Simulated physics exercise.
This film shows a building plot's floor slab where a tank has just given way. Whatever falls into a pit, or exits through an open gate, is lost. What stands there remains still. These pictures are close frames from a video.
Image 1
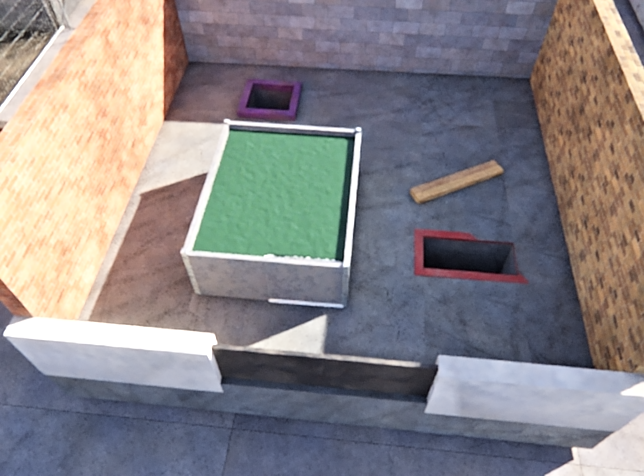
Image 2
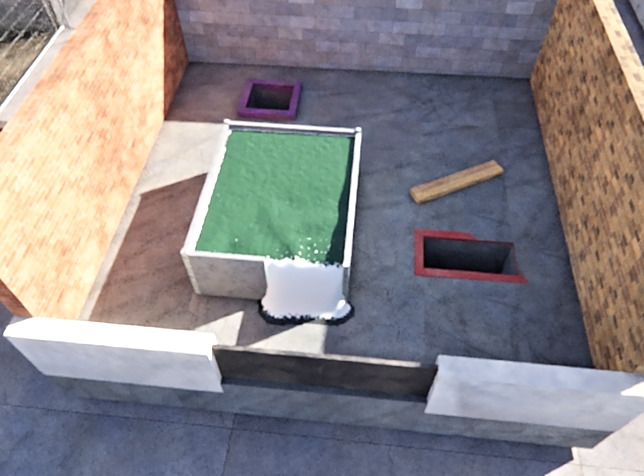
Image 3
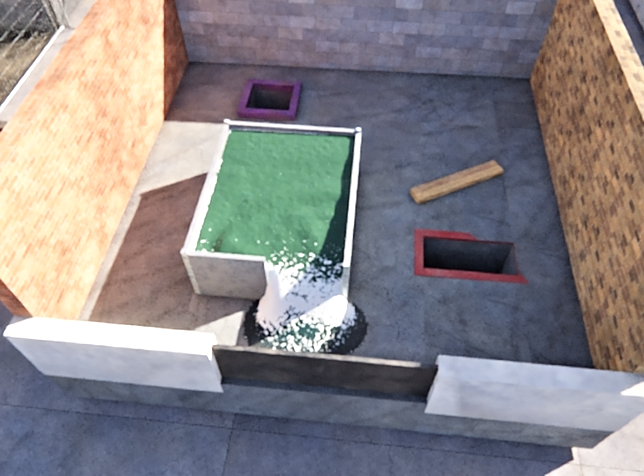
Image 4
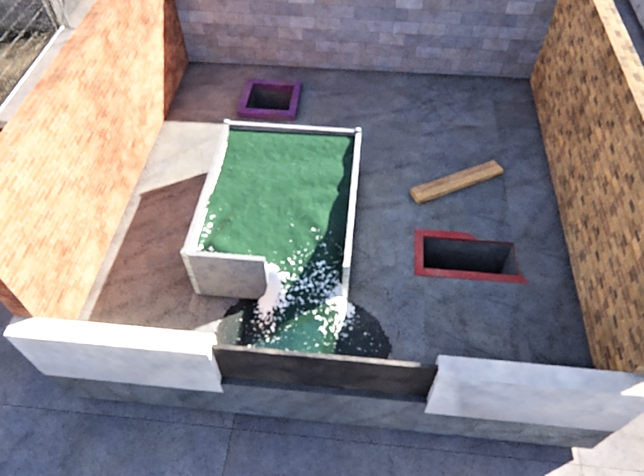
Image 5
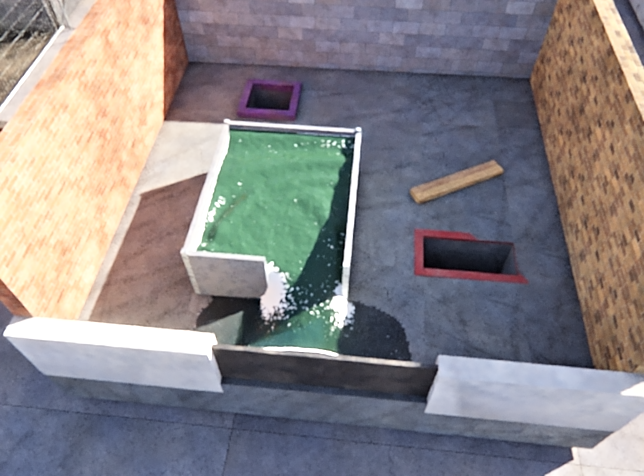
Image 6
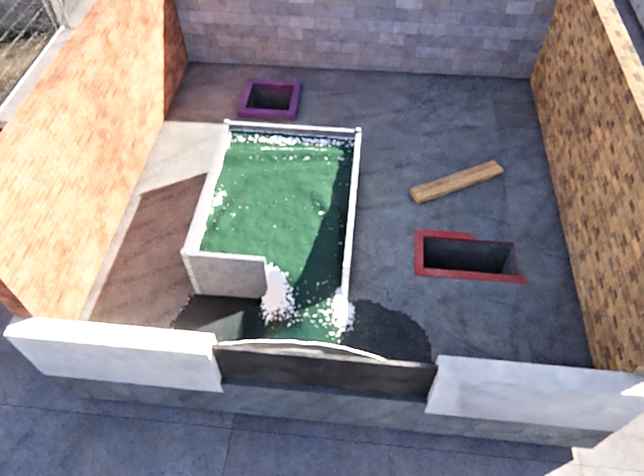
Green water pours through a gap in the tank's front and spreads across the grey slab.
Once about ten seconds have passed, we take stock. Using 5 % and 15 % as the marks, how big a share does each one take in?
Shares taken in: Gate - under 5 %; purple pit - under 5 %; red pit - over 15 %.
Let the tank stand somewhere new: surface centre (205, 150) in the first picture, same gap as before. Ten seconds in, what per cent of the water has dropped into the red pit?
The red pit ends up with 25 per cent.
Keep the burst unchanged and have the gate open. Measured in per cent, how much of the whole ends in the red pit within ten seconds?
Red about 0 %.
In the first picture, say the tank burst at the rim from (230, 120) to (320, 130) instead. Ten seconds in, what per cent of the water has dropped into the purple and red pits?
Approximately, purple takes 25 % and red takes 6 %.
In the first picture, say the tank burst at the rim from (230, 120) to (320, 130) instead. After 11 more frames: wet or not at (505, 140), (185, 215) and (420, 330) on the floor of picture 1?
Well, the first is missed by the spill, the next missed by the spill, the last missed by the spill.
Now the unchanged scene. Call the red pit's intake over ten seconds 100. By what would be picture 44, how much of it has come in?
Around 60 in a hundred.
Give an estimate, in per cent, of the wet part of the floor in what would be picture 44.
About 85 percent.
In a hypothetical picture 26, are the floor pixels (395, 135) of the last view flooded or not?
Untouched.
A moment on, water covers 20 % of the floor; the gate 0 %, the purple pit 0 %, the red pit 0 %.
Next, water covers 30 % of the floor; the gate 0 %, the purple pit 0 %, the red pit 1 %.
Then, water covers 60 % of the floor; the gate 0 %, the purple pit 0 %, the red pit 4 %.
Later, water covers 85 % of the floor; the gate 0 %, the purple pit 0 %, the red pit 11 %.
In the end, water covers 95 % of the floor; the gate 0 %, the purple pit 1 %, the red pit 19 %.
